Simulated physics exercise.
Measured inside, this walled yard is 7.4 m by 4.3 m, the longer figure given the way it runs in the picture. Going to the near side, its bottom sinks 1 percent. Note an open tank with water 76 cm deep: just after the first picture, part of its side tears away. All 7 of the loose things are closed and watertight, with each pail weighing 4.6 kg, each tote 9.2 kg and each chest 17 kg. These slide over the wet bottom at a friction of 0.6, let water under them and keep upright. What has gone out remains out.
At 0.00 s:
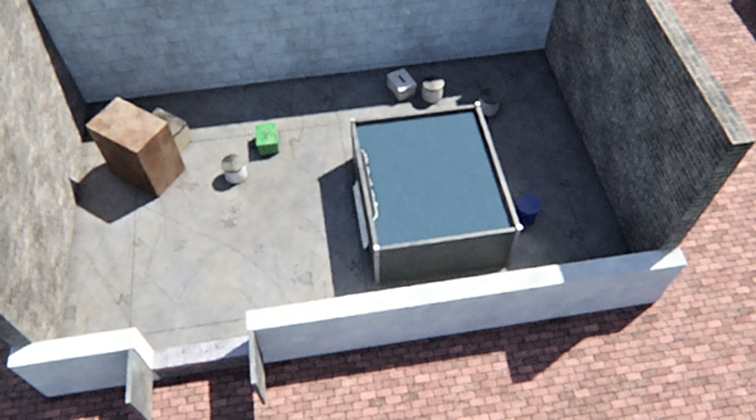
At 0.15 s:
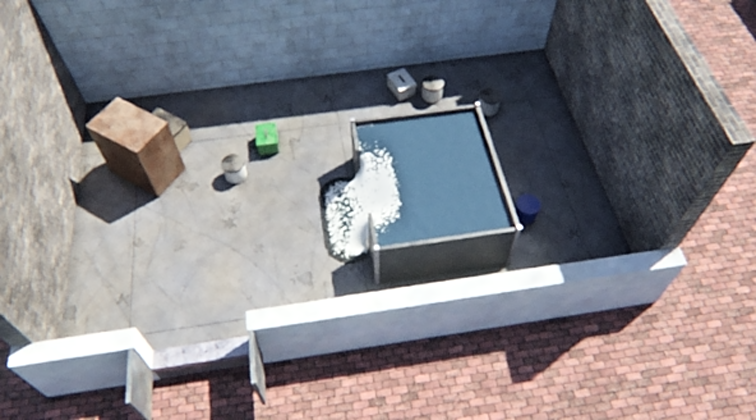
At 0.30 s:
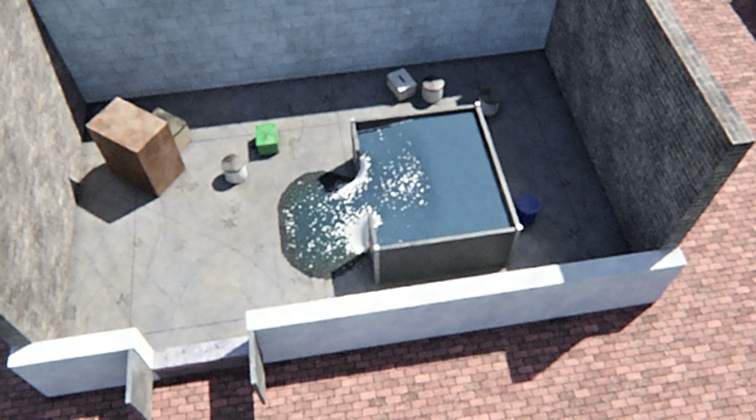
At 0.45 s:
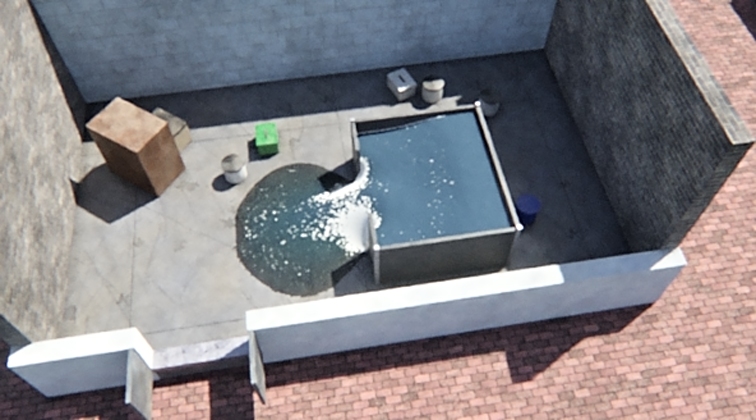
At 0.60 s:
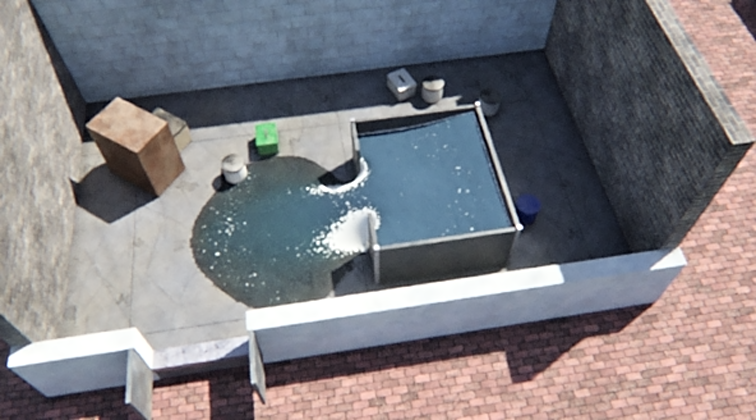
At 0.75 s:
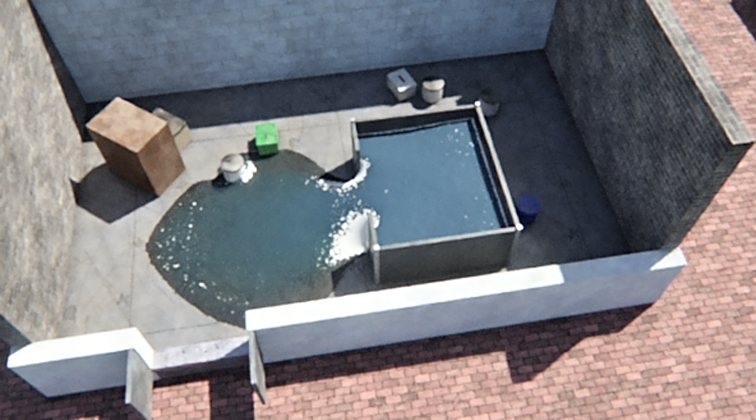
Water bursting from the left side of an open tank in a walled yard, spreading leftward across the floor around a white pail.
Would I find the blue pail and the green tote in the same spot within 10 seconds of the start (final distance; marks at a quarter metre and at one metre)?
The blue pail is left almost where it stood; the green tote is pushed well away.
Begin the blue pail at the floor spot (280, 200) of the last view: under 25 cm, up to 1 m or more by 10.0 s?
It goes a long way.
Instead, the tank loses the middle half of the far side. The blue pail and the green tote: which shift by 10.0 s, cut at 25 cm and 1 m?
Blue pail: Displaced far; green tote: Displaced a little.
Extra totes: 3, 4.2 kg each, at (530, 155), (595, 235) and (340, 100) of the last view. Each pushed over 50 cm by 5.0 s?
In the order listed: Behind the line; behind the line; behind the line.
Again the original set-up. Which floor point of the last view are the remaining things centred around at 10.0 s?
(445, 126).
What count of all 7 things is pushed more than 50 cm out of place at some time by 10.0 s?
The tally stands at 3.
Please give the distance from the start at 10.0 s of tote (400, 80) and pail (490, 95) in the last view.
First 30 cm, then 40 cm.
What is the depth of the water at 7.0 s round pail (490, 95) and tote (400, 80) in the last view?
About 2 and 5 cm.
After 2.0 s the blue pail is near (528, 204), 0.0 m from its start, aground; the green tote is near (260, 121), 0.3 m from its start, aground; 0 of 7 are out; 1 afloat.
After 4.5 s the blue pail is near (528, 204), 0.0 m from its start, aground; the green tote is near (257, 118), 0.3 m from its start, aground; 0 of 7 are out; 2 afloat.
After 7.0 s the blue pail is near (528, 204), 0.0 m from its start, aground; the green tote is near (336, 98), 1.2 m from its start, aground; 0 of 7 are out; 1 afloat.
After 10.0 s the blue pail is near (528, 204), 0.0 m from its start, aground; the green tote is near (372, 102), 1.7 m from its start, aground; 0 of 7 are out; 0 afloat.
